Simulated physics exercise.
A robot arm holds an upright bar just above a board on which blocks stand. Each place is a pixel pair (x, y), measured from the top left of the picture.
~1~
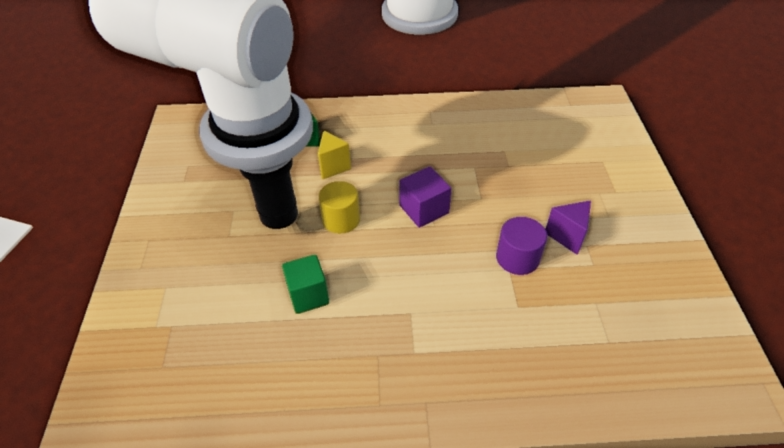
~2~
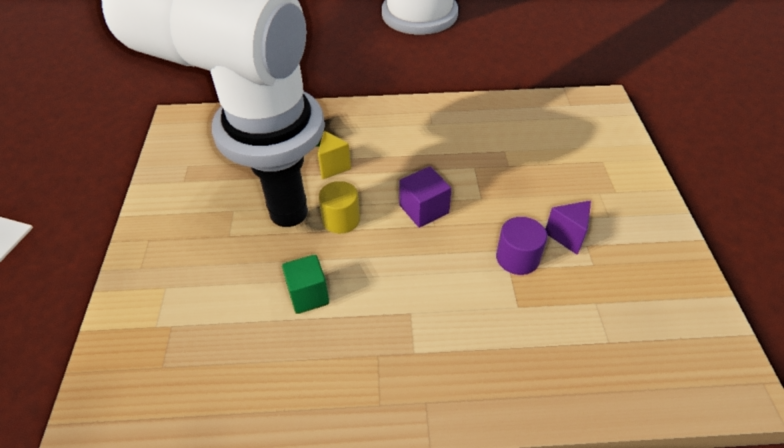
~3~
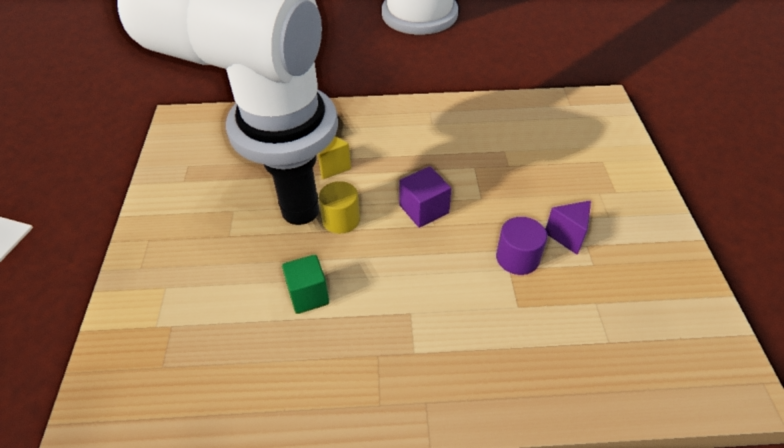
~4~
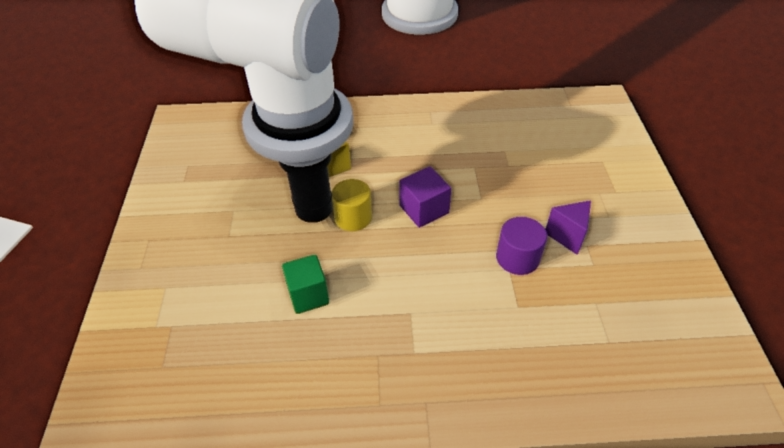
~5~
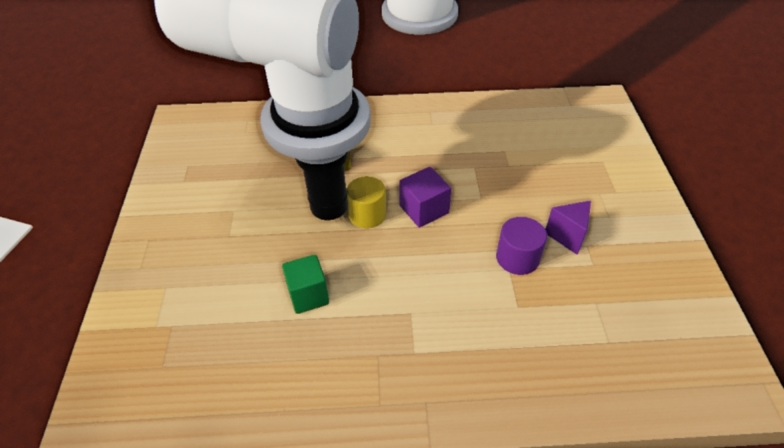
A robot arm moves its black bar right and pushes the yellow cylinder across the board.
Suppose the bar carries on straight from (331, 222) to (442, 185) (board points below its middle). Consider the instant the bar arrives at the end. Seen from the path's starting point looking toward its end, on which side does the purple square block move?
It's pushed right.
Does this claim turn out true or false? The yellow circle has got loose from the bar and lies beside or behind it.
Answer: False.
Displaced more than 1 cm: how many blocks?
The way I see it, the answer is two.
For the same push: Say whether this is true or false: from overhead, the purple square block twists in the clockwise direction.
True - the claim holds.
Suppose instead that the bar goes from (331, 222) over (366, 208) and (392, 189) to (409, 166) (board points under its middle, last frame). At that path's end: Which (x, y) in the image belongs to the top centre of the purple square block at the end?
About (459, 179).
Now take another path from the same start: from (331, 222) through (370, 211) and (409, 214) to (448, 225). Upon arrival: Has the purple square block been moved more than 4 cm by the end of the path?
I'd say yes.
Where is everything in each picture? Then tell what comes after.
Lower end of the bar (279, 216), tops of blocks, yellow triangular piece (330, 142), yellow circle (338, 194), purple square block (425, 183), in the first picture.
Bar (289, 214), blocks as before, in the second picture.
Bar (301, 212), blocks as before, in the third picture.
Bar (314, 210), yellow circle (351, 191), in the fourth picture.
Bar (329, 208), yellow triangular piece hidden, yellow circle (366, 189), purple square block (425, 183), in the fifth picture.
On the path given first. One third of the way, bar (369, 195); yellow circle (404, 173); purple square block (442, 179), turned 40° clockwise.
Two thirds of the way, bar (407, 182); yellow circle (440, 159); purple square block (470, 178), turned 85° clockwise.
At the end, bar (443, 170); yellow triangular piece not moved; yellow circle (473, 145); purple square block (472, 178), turned 90° clockwise.
